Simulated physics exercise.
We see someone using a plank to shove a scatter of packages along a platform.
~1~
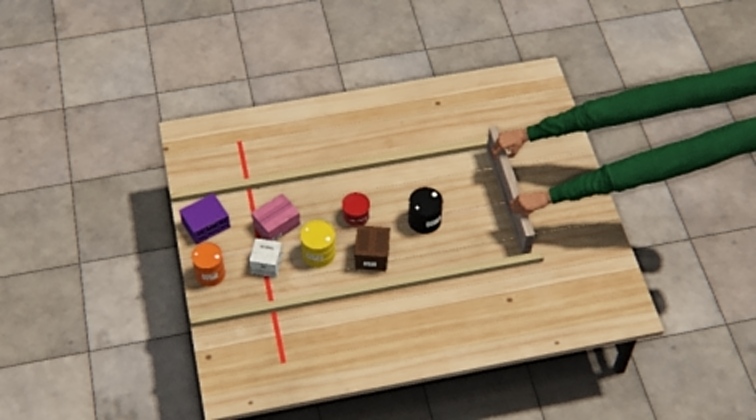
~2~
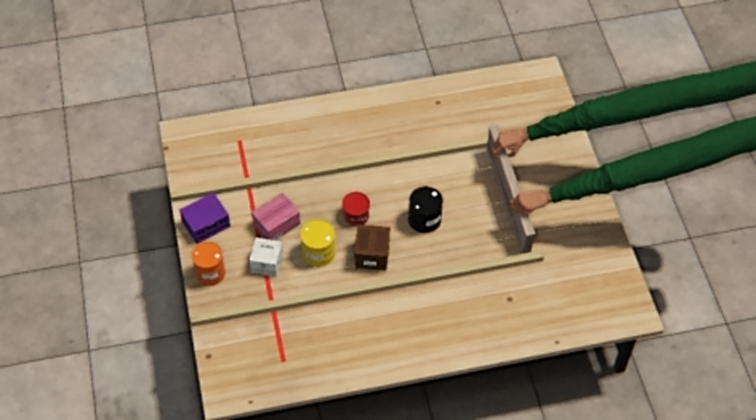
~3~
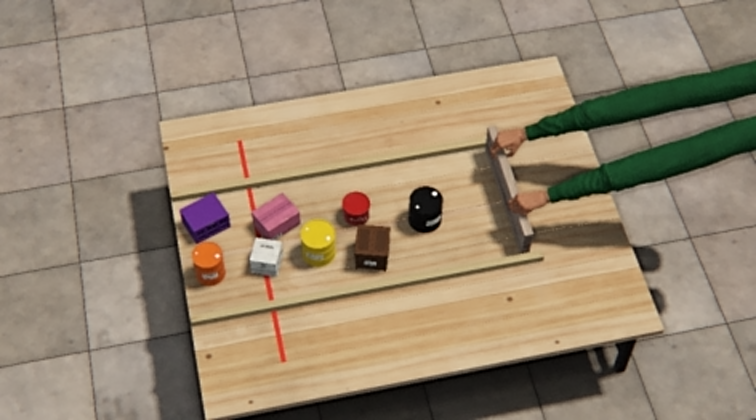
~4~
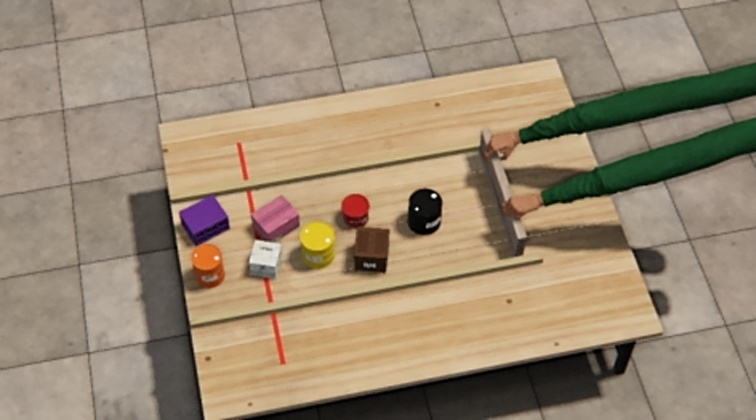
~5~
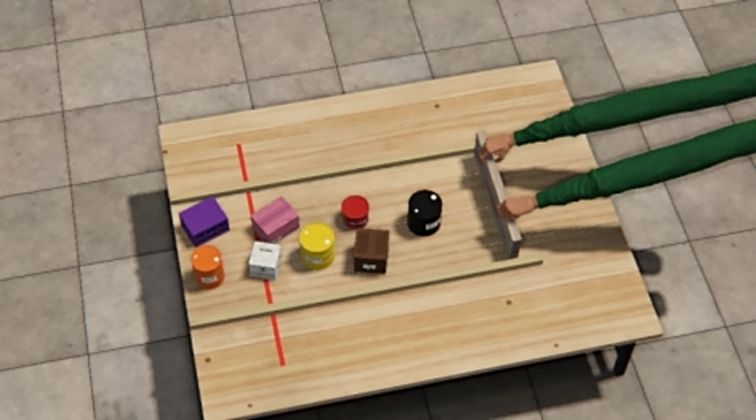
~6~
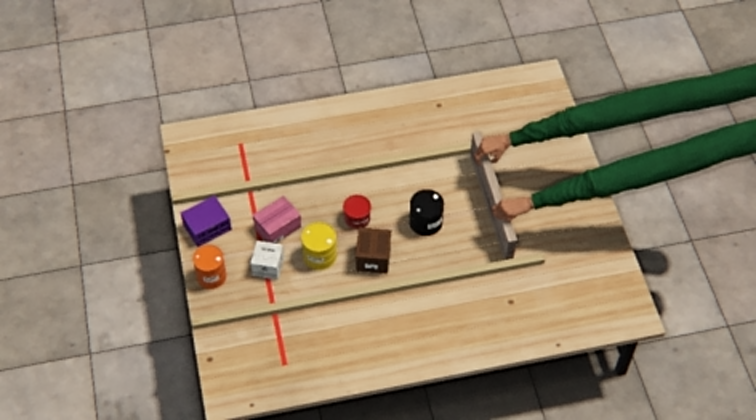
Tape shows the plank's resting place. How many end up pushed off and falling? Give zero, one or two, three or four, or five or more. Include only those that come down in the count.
Just one or two fall.
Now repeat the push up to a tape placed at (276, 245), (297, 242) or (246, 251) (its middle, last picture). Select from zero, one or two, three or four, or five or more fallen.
Taking the three places in turn: One to two, zero, three or four.
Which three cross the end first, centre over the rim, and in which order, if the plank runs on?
In order: The orange canister, the purple crate, the white box.
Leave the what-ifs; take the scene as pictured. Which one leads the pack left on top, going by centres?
White box - nearest.
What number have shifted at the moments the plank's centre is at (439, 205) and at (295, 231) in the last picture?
Counts: 1 and 8.
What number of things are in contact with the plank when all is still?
Looks like 3 of them, all told.
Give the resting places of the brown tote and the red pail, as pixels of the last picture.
In the last picture they sit at about (252, 281) and about (244, 227).
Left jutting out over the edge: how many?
My count gives 1.
Soon after, none off yet; orange canister at rest near (210, 267); purple crate at rest near (206, 221); white box at rest near (268, 260).
After that, none off yet; orange canister at rest near (210, 267); purple crate at rest near (206, 221); white box moving near (266, 260).
In the end, the number that fall off is one or two; gone, purple crate and orange canister.
